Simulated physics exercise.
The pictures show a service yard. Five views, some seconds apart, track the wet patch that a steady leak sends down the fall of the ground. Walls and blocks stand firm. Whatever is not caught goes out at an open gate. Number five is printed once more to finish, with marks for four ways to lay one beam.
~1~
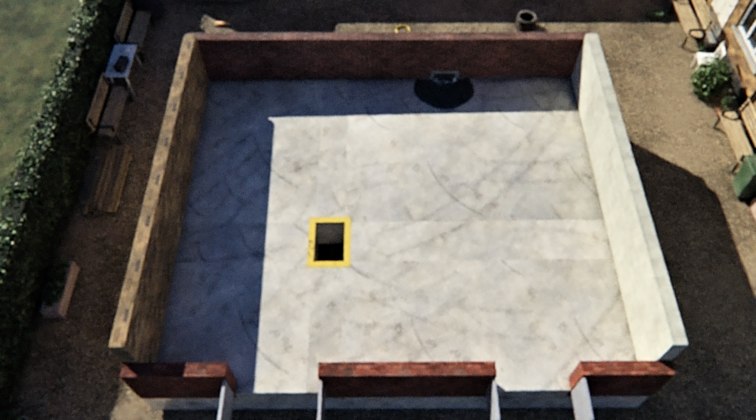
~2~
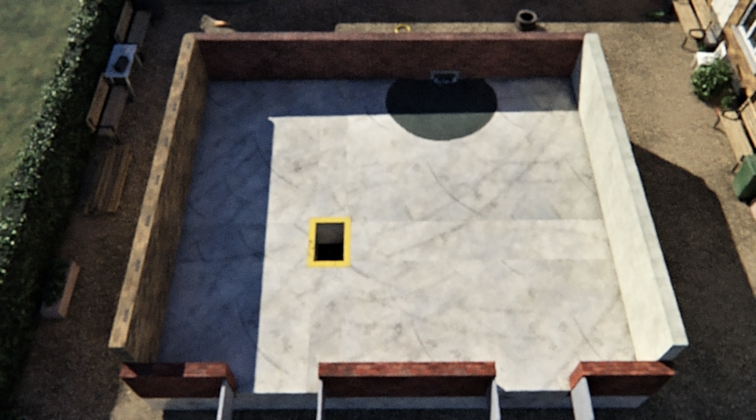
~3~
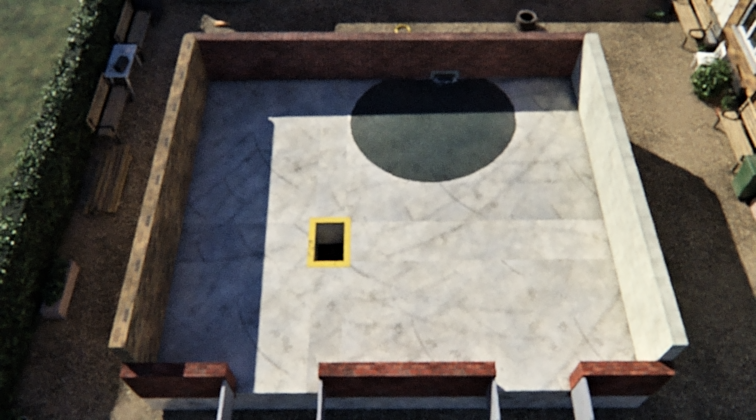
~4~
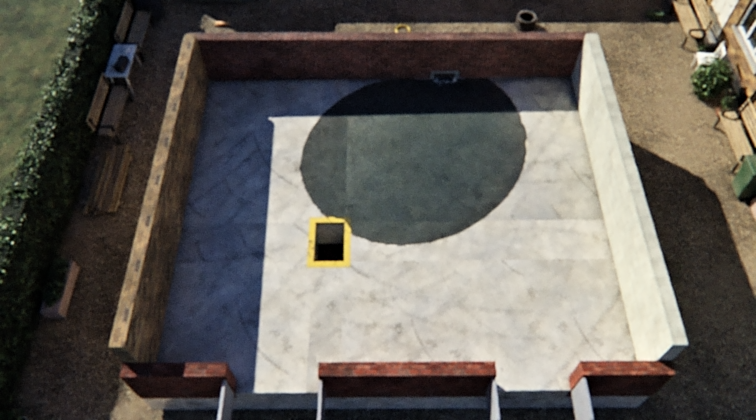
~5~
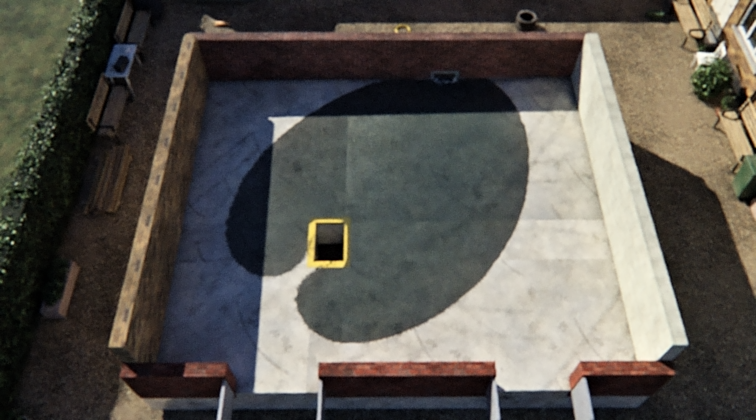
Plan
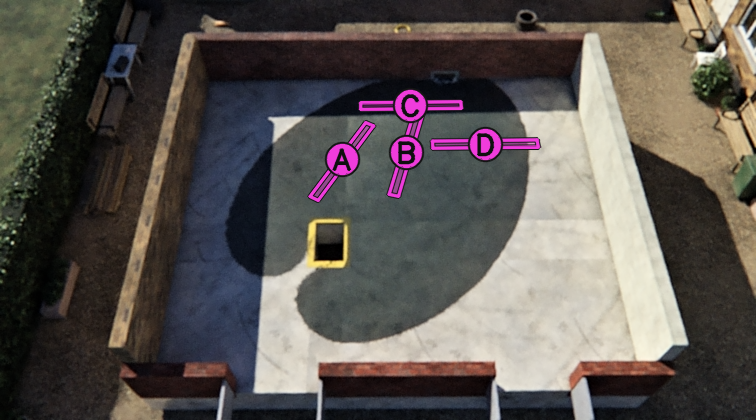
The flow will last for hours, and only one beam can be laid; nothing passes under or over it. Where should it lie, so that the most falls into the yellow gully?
A.
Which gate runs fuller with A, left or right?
More leaves on the left.
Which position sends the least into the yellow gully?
The answer is C.
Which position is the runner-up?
That would be D.
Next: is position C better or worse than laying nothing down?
It is worse.
On the marked copy, A from (314, 198) to (369, 124); B from (393, 195) to (418, 114); C from (360, 106) to (461, 104); D from (432, 144) to (537, 143).
With A, about 35 % of the stream goes into the yellow gully, about 60 % out by the gates.
With B, about 15 % of the stream goes into the yellow gully, about 80 % out by the gates.
With C, about 6 % of the stream goes into the yellow gully, about 90 % out by the gates.
With D, about 25 % of the stream goes into the yellow gully, about 70 % out by the gates.
